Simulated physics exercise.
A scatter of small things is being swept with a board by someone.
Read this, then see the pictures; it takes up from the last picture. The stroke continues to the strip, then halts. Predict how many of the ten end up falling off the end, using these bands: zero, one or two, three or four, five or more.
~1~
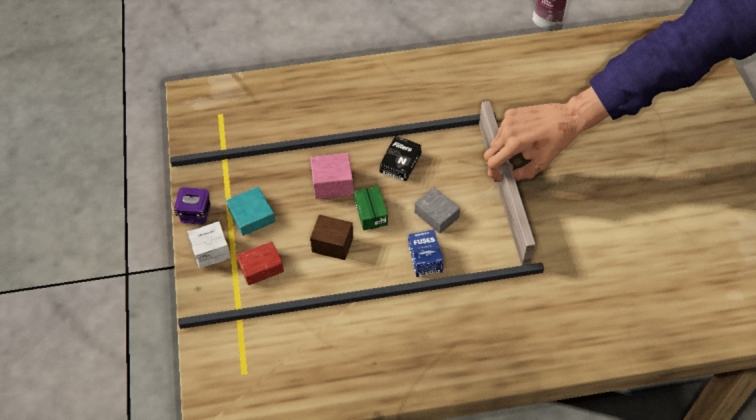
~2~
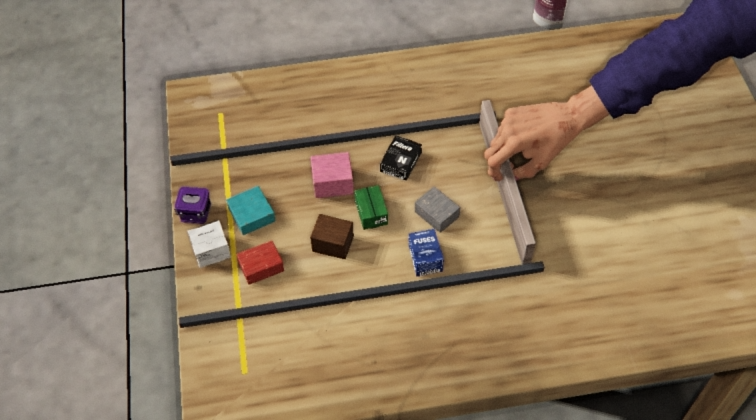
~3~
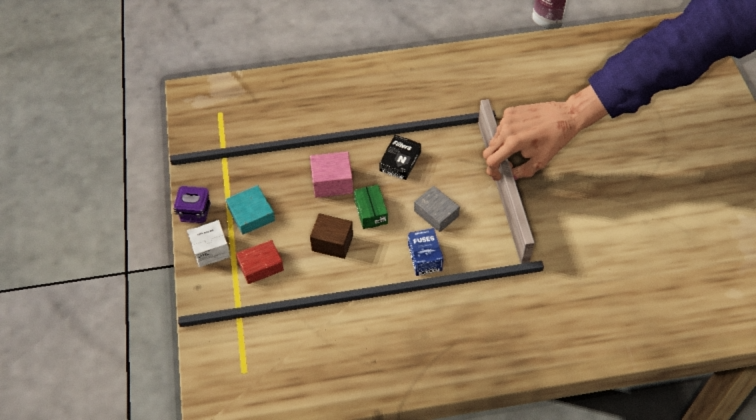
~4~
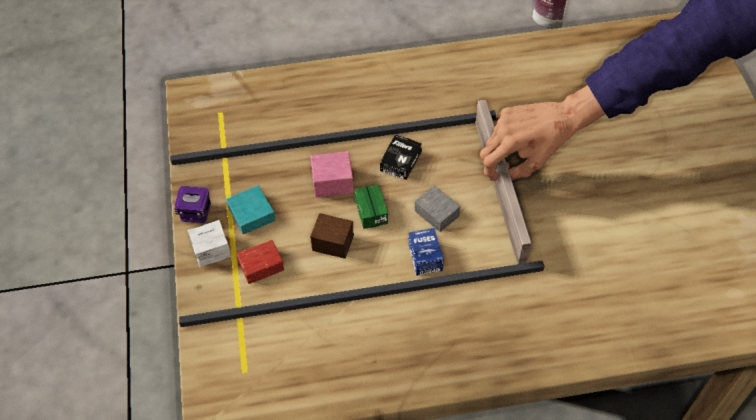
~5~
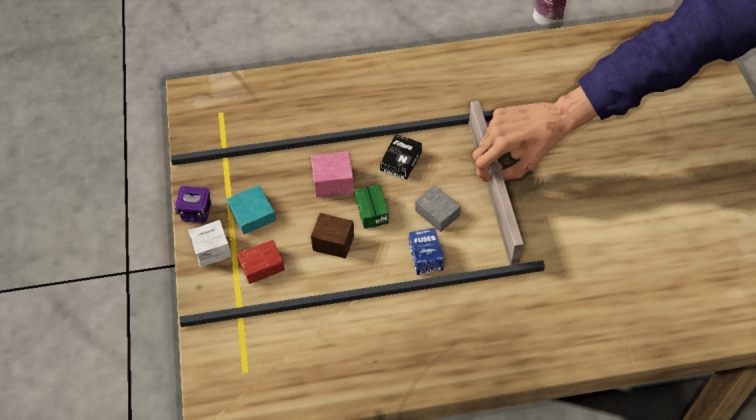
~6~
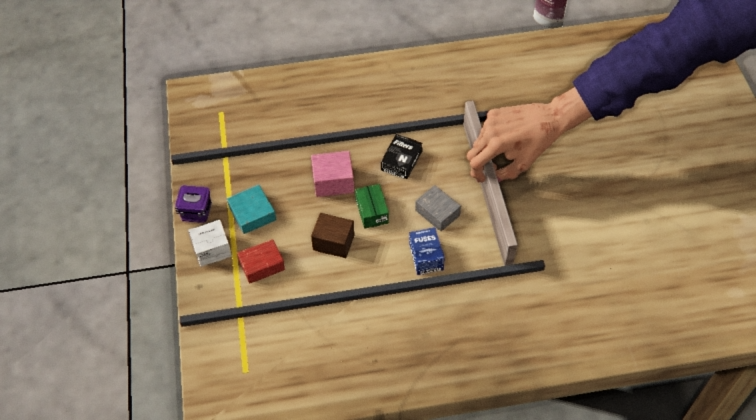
The count that falls off the end is three or four.
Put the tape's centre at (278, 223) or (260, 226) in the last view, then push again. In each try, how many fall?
0 and 1.
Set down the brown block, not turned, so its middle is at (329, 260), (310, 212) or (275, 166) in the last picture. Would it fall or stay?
One after another, it keeps its place; fails to stay; keeps its place.
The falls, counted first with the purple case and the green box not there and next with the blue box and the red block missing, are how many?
Try one: 1; try two: 2.
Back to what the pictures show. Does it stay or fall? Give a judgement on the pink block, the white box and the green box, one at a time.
Check the pink block: It does not drop. The white box falls away. The green box does not drop.
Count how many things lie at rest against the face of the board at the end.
The answer is 3.
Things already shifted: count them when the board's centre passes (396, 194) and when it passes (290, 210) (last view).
Tally at point one: 4; at point two: 10.
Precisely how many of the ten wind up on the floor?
That would be exactly 3.
Soon after, none off yet; purple case at rest near (195, 205); white box at rest near (210, 243); turquoise block at rest near (252, 209).
Then, none off yet; purple case moving near (191, 205); white box moving near (207, 247); turquoise block moved about its own width near (229, 218).
At rest, the number that fall off is three or four; fallen, turquoise block, white box and purple case.
